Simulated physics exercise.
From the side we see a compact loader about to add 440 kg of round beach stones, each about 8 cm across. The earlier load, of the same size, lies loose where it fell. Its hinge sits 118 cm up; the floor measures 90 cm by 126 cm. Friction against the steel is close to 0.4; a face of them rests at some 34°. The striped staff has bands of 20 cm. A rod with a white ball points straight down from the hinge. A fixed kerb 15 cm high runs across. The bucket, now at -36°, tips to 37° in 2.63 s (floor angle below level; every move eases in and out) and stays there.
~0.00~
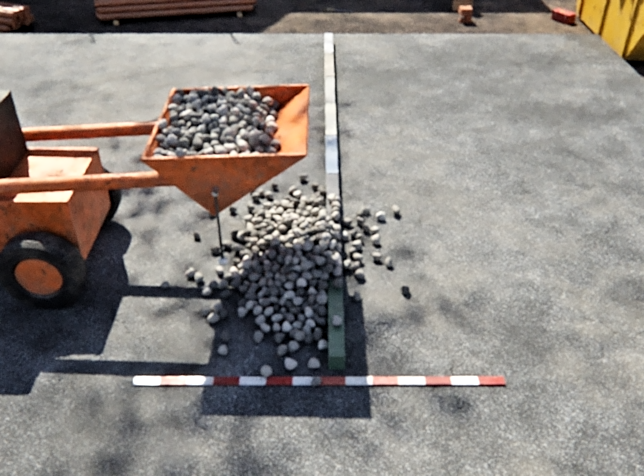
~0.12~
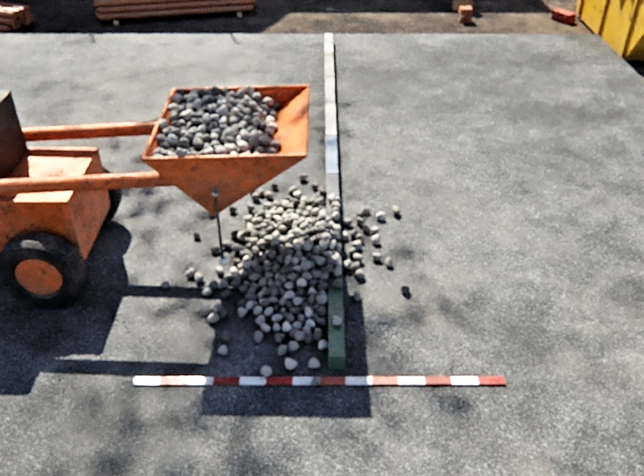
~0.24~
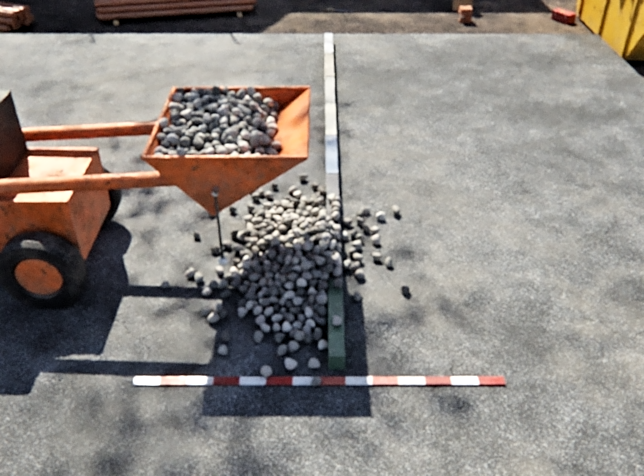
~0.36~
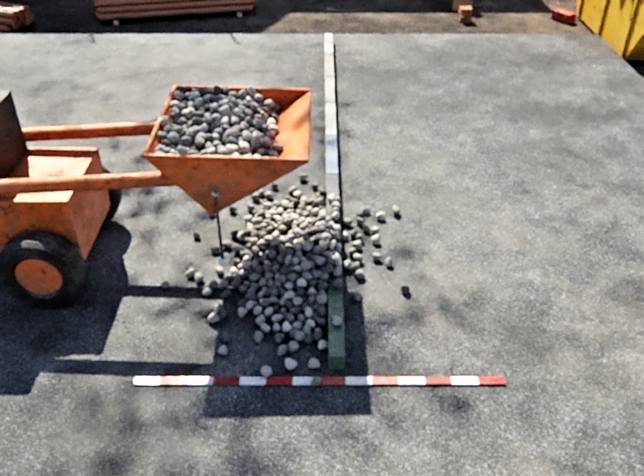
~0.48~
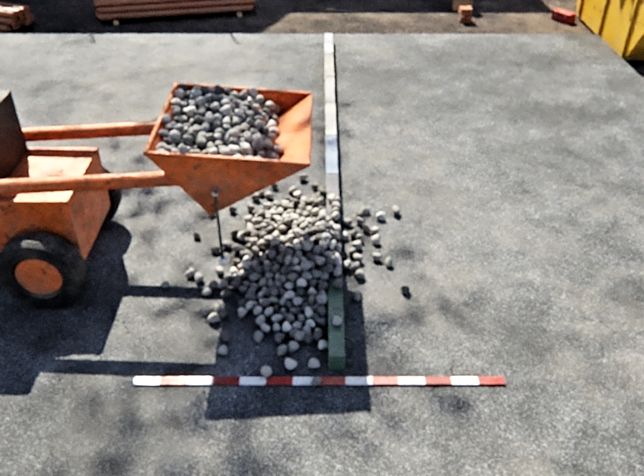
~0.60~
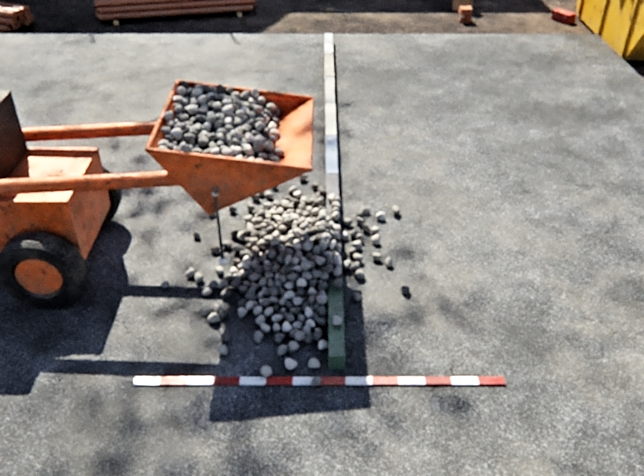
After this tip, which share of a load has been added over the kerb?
About 67 per cent.
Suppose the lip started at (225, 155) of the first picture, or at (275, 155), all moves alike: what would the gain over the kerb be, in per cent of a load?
First some 0, then 25 per cent.
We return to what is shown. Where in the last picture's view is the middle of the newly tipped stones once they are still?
Their middle is at about (356, 251).
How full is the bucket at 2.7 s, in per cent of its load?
It holds some 5 per cent.
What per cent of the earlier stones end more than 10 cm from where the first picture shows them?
About 10 per cent.
After 2.0 s the floor is at 26°; in per cent of one load, 83 in the bucket, 113 on this side of the kerb, 4 over the kerb; the foremost stones are at (383, 238).
After 2.7 s the floor is at 37°; in per cent of one load, 7 in the bucket, 145 on this side of the kerb, 47 over the kerb; the foremost stones are at (445, 254).
After 3.1 s the floor is at 37°; in per cent of one load, 0 in the bucket, 135 on this side of the kerb, 65 over the kerb; the foremost stones are at (485, 255).
After 5.8 s the floor is at 37°; in per cent of one load, 0 in the bucket, 129 on this side of the kerb, 71 over the kerb; the foremost stones are at (515, 259). Net gain over the kerb, 67.
